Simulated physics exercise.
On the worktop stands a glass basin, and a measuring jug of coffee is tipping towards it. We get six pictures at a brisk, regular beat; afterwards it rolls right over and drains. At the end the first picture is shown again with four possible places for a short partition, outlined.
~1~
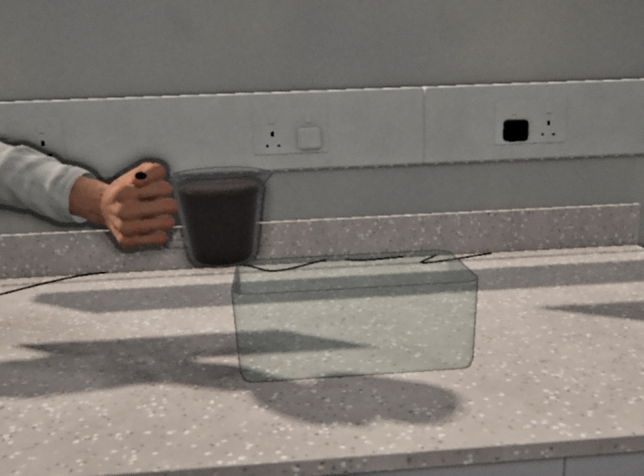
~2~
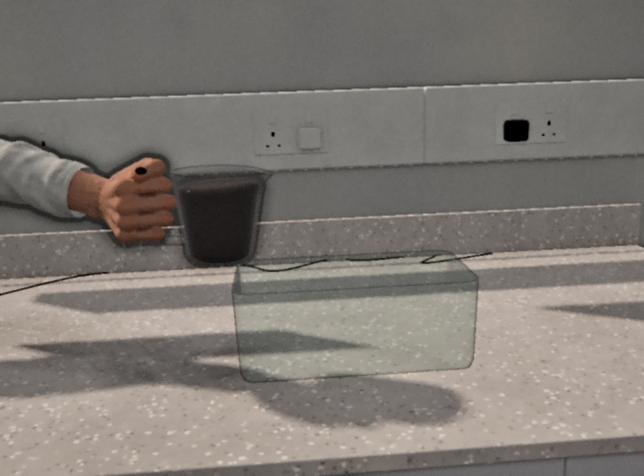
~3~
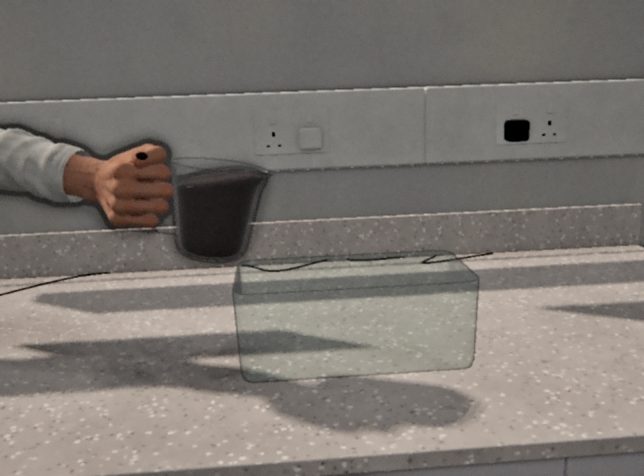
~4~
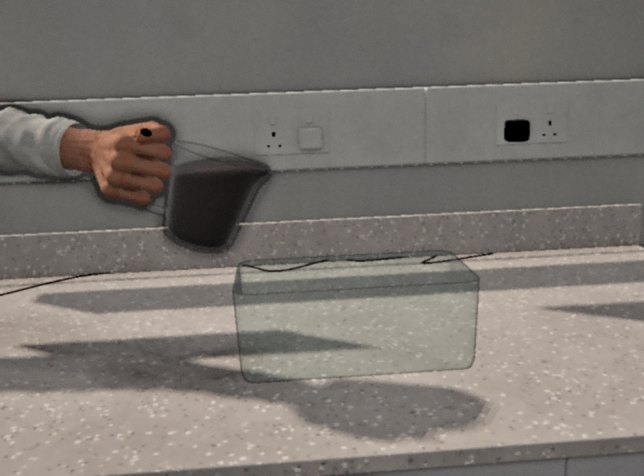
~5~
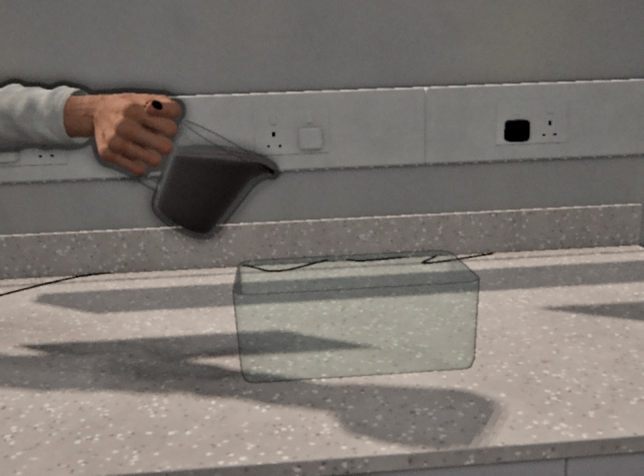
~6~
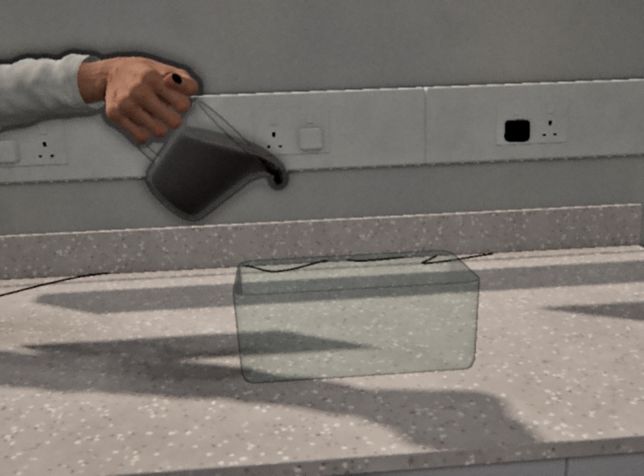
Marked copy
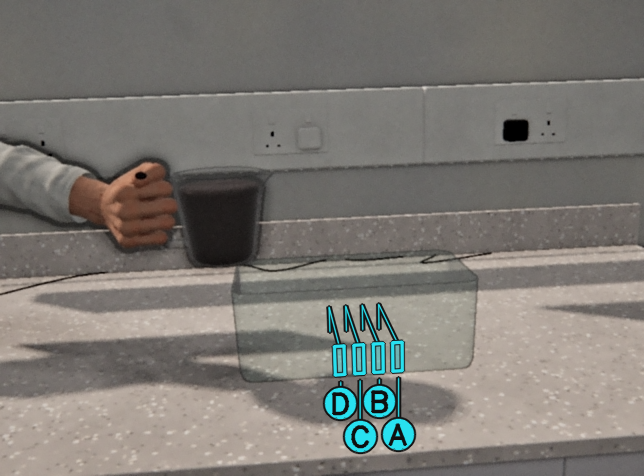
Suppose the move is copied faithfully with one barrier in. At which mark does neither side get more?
B.
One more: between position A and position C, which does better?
C.
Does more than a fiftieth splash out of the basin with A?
Yes.
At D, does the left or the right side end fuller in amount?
The right side.
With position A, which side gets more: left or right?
More ends on the left.
In cyan, A at (398, 378); B at (379, 379); C at (360, 380); D at (340, 381).
With A, about 82 % ends left of the wall and 11 % right of it; 7 % is lost outside.
With B, about 55 % ends left of the wall and 40 % right of it; 6 % is lost outside.
With C, about 24 % ends left of the wall and 68 % right of it; 9 % is lost outside.
With D, about 11 % ends left of the wall and 81 % right of it; 8 % is lost outside.
